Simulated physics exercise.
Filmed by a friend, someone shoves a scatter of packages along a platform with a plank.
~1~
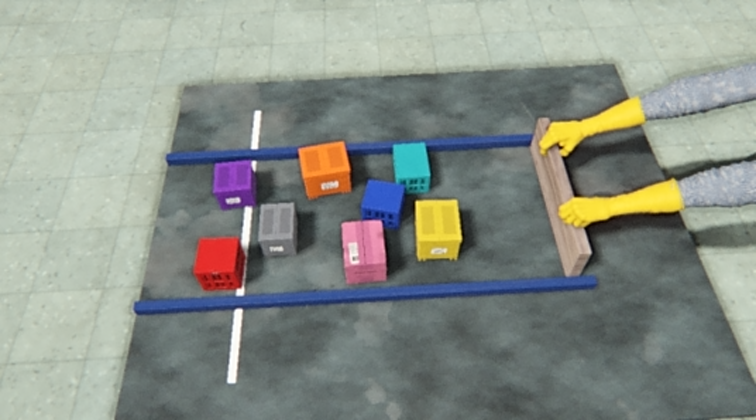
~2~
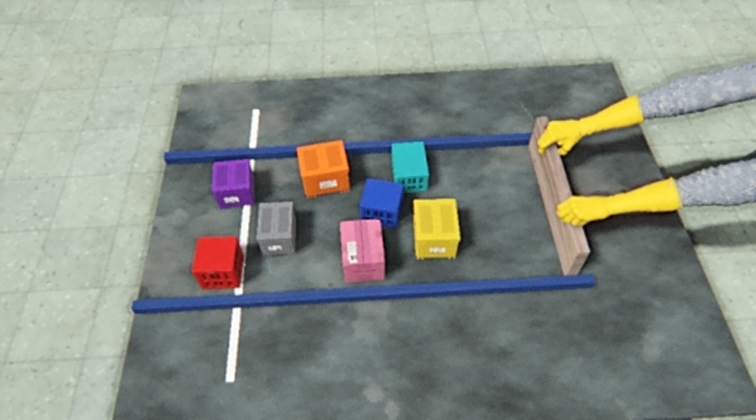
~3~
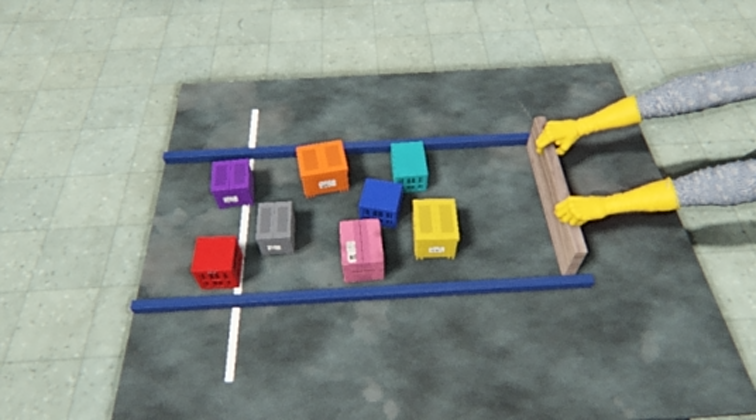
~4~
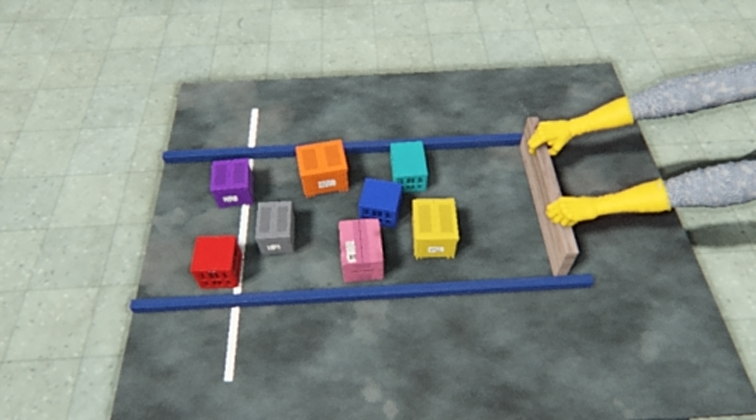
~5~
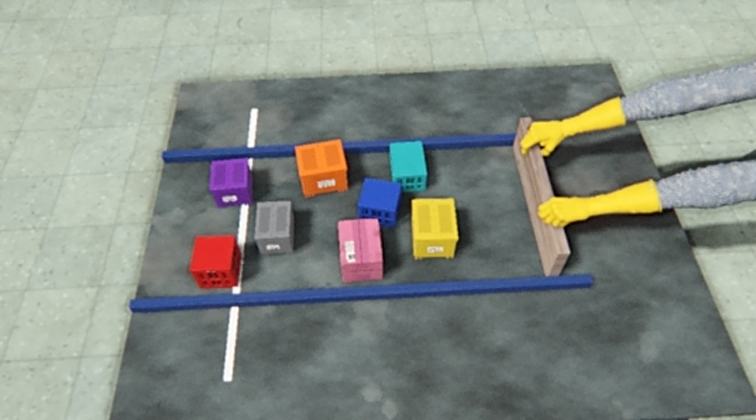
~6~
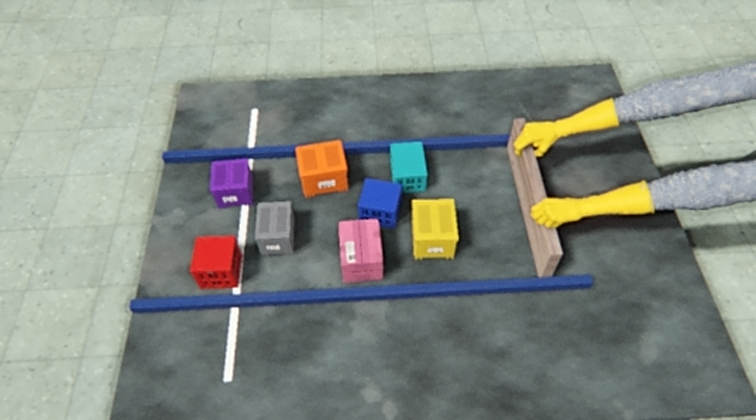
A wooden plank, pushed by two yellow-gloved hands, slides a short way left between two blue rails on a dark platform, while the scattered colourful boxes ahead of it, some near a white line, stay essentially still.
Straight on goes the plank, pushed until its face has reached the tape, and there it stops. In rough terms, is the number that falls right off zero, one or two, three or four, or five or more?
It is one or two.
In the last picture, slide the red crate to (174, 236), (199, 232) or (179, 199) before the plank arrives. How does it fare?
At the three spots, the red crate tips over, tips over and tips over.
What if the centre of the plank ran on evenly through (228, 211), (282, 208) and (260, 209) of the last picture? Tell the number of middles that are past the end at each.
The numbers are 2, 0 and 0.
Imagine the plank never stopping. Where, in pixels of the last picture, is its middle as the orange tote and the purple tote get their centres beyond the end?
The middle is at (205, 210) when it's the orange tote, and at (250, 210) when it's the purple tote.
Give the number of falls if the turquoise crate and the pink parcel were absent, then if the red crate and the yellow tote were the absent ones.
Going first to second: 0 and 1.
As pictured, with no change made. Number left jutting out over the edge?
Overhanging ones - 1.
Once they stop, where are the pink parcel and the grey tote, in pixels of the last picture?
Pink parcel: About (174, 263); grey tote: About (164, 225).
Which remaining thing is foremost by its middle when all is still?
It's the grey tote.
A little later, none off yet; red crate at rest near (218, 263); purple tote at rest near (233, 184); grey tote at rest near (276, 229).
Next, none off yet; red crate at rest near (218, 263); purple tote at rest near (233, 184); grey tote moving near (271, 229).
Later still, none off yet; red crate shifted about its own width near (187, 265); purple tote shifted about its own width near (197, 185); grey tote shifted about its own width near (215, 222).
When it is over, the number that fall off is one or two; down, purple tote and red crate.
